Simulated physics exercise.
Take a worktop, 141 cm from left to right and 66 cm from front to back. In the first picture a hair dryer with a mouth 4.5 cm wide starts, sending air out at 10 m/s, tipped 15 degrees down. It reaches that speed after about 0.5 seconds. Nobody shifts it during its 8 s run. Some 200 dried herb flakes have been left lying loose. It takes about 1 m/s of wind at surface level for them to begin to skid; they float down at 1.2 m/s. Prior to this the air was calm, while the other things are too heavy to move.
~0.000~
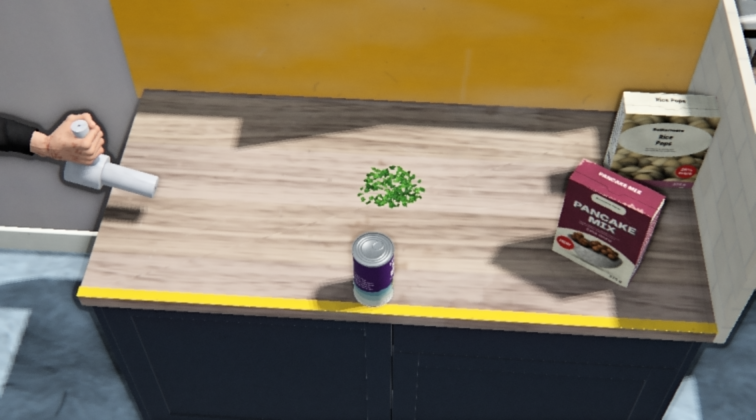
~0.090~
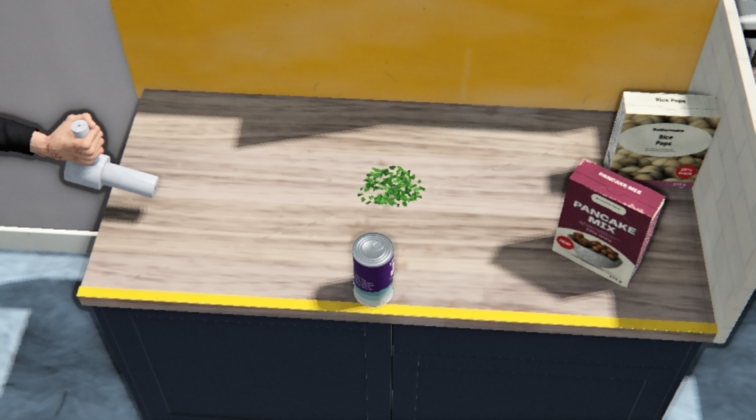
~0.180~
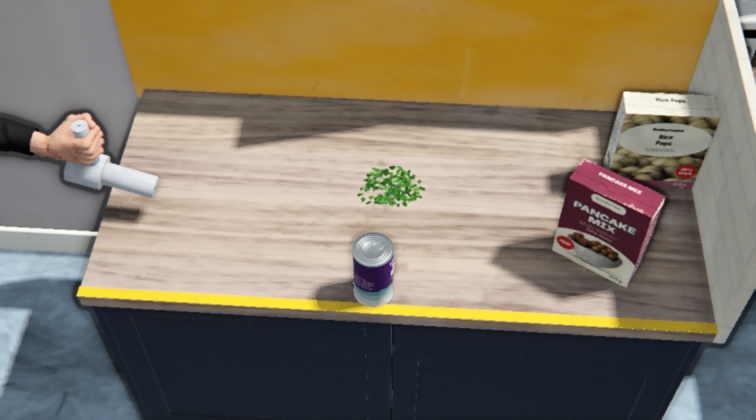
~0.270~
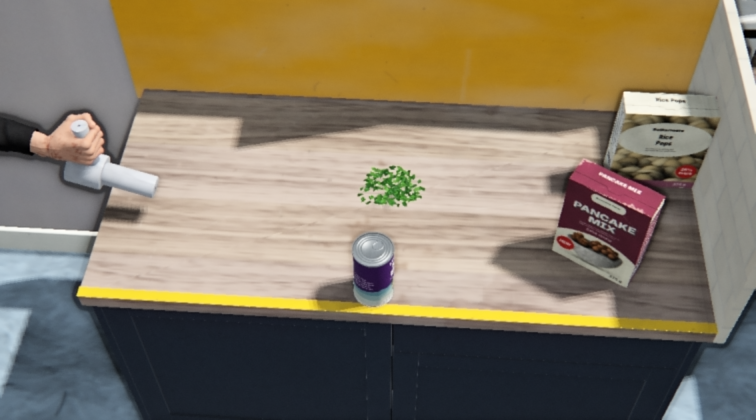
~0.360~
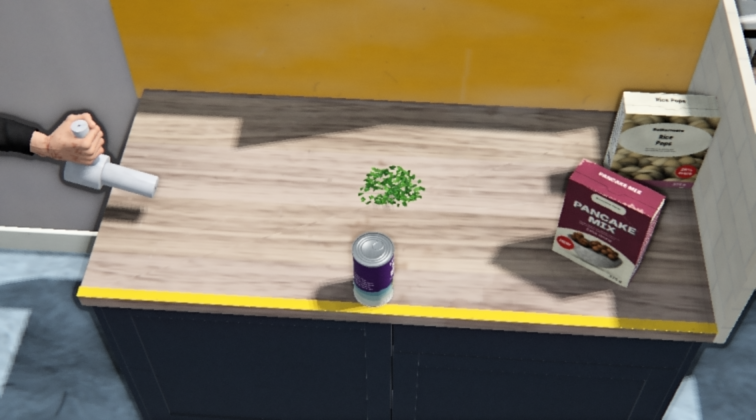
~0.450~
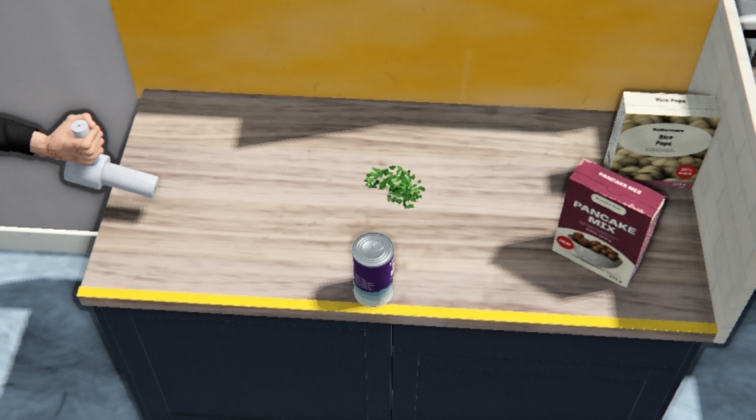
Green herb flakes lying still on a wooden worktop, then some shifting slightly right as a hand holds a hair dryer at left.
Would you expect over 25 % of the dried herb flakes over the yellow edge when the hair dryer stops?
Most likely the tally past that edge holds at or under a quarter.
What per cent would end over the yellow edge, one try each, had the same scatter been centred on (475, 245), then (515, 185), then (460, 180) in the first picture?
About 30, 0 and 0 in a hundred, in that order.
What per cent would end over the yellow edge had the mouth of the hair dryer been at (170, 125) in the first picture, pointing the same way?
Outcome: Some 50 in a hundred.
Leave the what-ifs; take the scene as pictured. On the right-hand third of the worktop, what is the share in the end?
Some 100 per cent.
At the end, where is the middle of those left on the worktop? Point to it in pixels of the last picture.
Centre point: About (675, 154).
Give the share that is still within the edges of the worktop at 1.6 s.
Roughly 100 per cent.
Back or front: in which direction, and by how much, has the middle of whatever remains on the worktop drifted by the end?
To the far end, near enough 15 cm.
After 1.6 s, 80 % are on the move or not yet settled, 0 % are over the yellow edge; the middle of those still in play is near (615, 146).
After 2.6 s, 75 % are on the move or not yet settled, 0 % are over the yellow edge; the middle of those still in play is near (674, 148).
After 4.4 s, 60 % are on the move or not yet settled, 0 % are over the yellow edge; the middle of those still in play is near (673, 153).
After 8.0 s, at the end, 0 % are over the yellow edge; the middle of those still in play is near (675, 154).
